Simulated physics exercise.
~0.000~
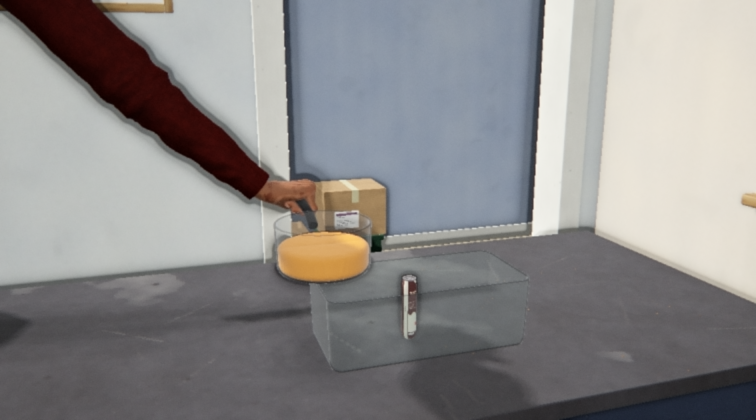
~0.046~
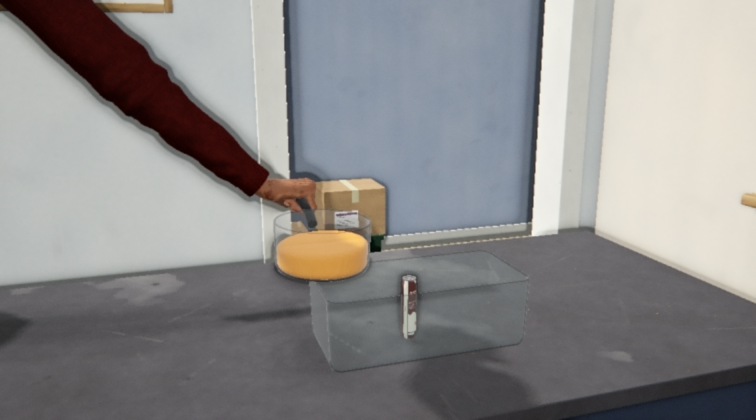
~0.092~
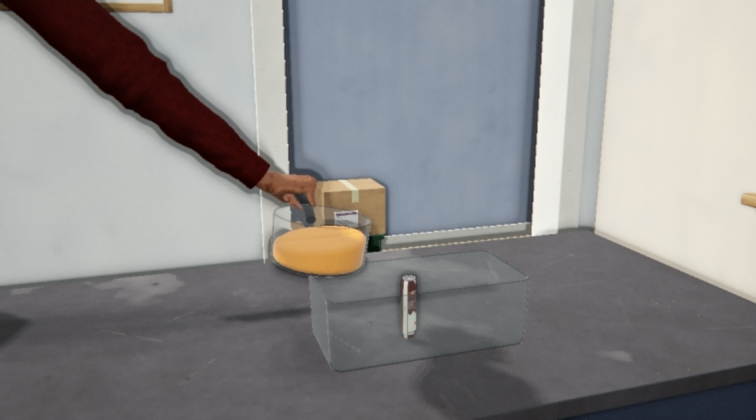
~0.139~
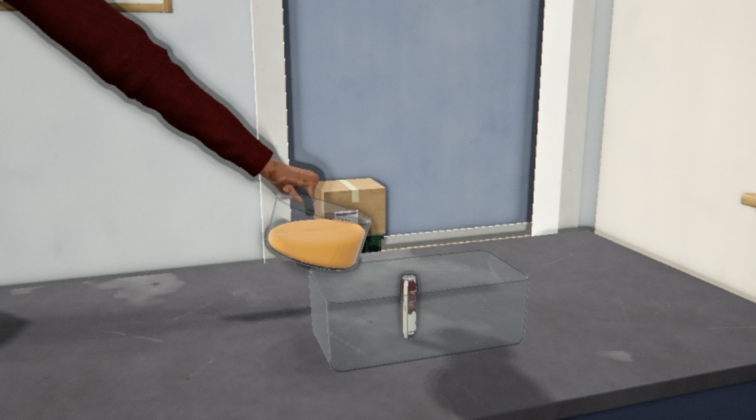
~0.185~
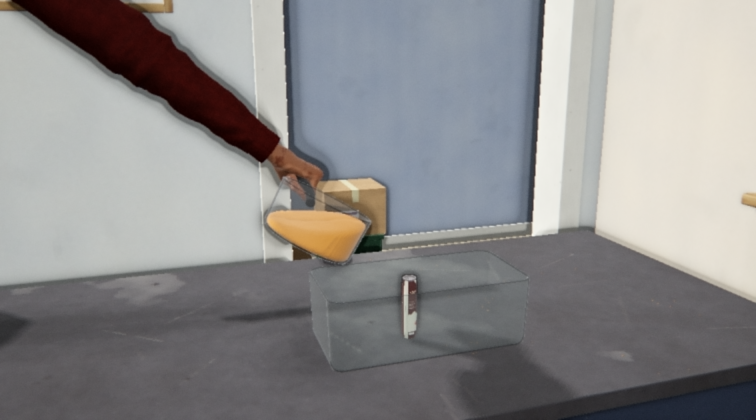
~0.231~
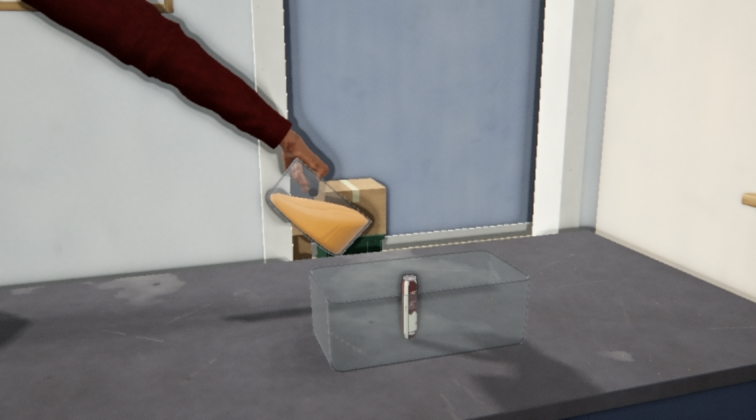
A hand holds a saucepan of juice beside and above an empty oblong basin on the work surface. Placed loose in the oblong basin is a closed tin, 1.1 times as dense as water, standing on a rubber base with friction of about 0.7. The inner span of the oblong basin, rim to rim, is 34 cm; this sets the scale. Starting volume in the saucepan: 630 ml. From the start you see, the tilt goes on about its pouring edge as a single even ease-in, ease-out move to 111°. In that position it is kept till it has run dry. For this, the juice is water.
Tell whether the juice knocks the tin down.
Looks like it will stay erect.
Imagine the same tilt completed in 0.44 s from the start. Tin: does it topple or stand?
Outcome - the tin remains standing.
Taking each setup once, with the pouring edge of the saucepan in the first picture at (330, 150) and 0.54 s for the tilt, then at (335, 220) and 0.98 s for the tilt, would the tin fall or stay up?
Run one: It tumbles. Run two: It tumbles.
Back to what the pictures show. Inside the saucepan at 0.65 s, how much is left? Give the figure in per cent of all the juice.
About 2 percent.
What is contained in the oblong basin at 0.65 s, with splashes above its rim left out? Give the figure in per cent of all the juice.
The share is close to 86 percent.
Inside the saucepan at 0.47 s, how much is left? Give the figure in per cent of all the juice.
I'd put it near 38 percent.
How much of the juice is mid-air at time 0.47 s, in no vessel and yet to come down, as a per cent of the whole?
I'd say close to 58 per cent.
By 0.47 s the tilt is 107° and 37 per cent is still to pour; the tin stands where it began.
By 0.65 s the tilt is 111° and 2 per cent is still to pour; the tin stands where it began.
By 0.84 s the tilt is 111° and 0 per cent is still to pour; the tin stands where it began.
By 1.04 s the tilt is 111° and 0 per cent is still to pour; the tin stands where it began.
At rest the tin stands where it began.
